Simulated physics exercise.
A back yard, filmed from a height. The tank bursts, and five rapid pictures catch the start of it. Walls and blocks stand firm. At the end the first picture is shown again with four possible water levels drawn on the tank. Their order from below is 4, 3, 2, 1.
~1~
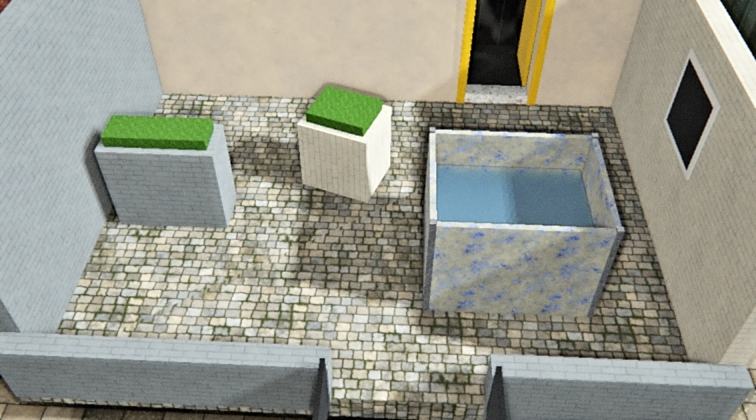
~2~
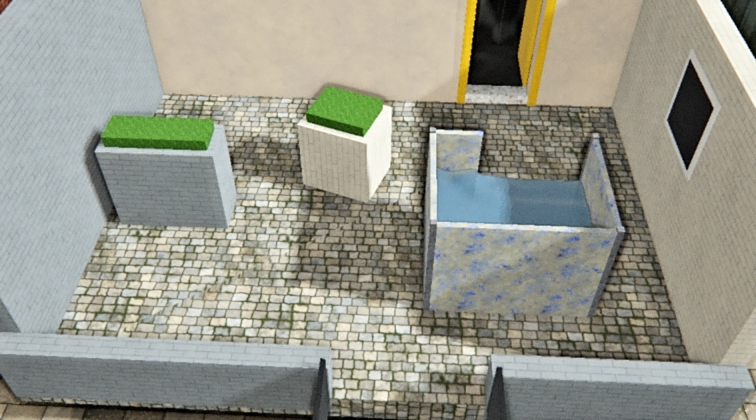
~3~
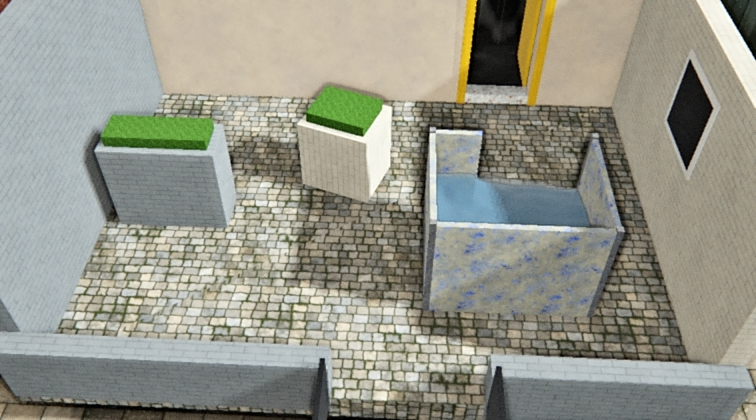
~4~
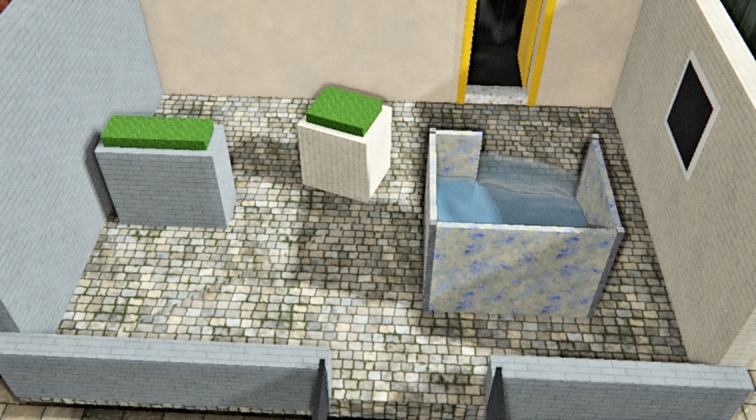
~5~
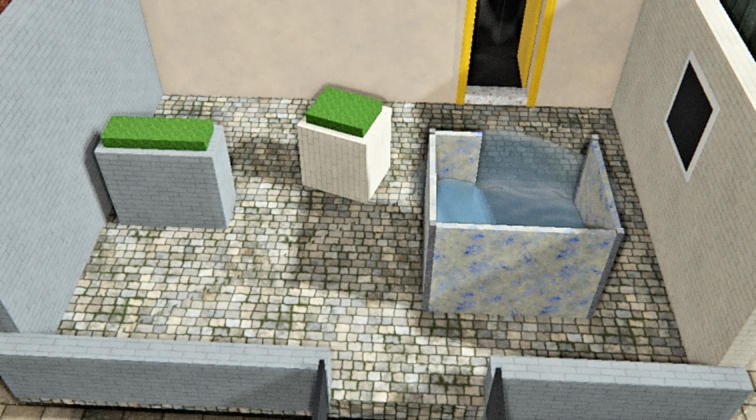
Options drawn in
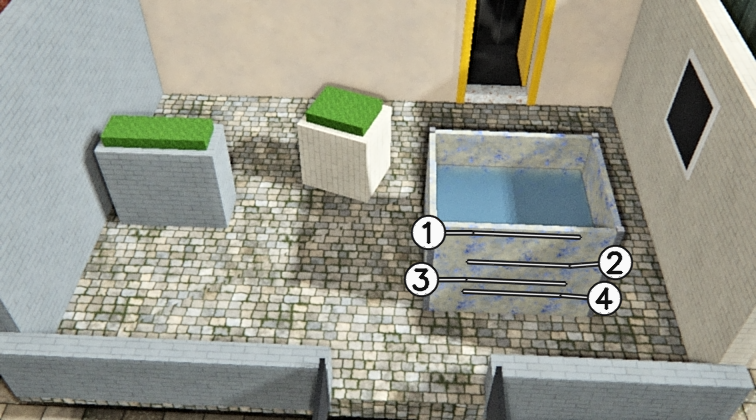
Water surging out the back of a patterned stone tank as part of its rear wall vanishes, in a cobbled yard with grass-topped planters.
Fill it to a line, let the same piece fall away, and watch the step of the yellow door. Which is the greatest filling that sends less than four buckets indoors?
I would pick mark 4.
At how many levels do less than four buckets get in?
One of them.
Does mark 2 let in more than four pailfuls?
Yes, that goes wrong.
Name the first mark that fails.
Mark 3.
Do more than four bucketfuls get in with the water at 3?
Yes.
In white, 1 at (525, 235); 2 at (519, 263); 3 at (515, 281); 4 at (512, 293); from the bottom up 4, 3, 2, 1.
Choosing 1, dozens of bucketfuls pour in.
Choosing 2, dozens of bucketfuls pour in.
Choosing 3, about 11 bucketfuls get in.
Choosing 4, a bucket or two gets in.
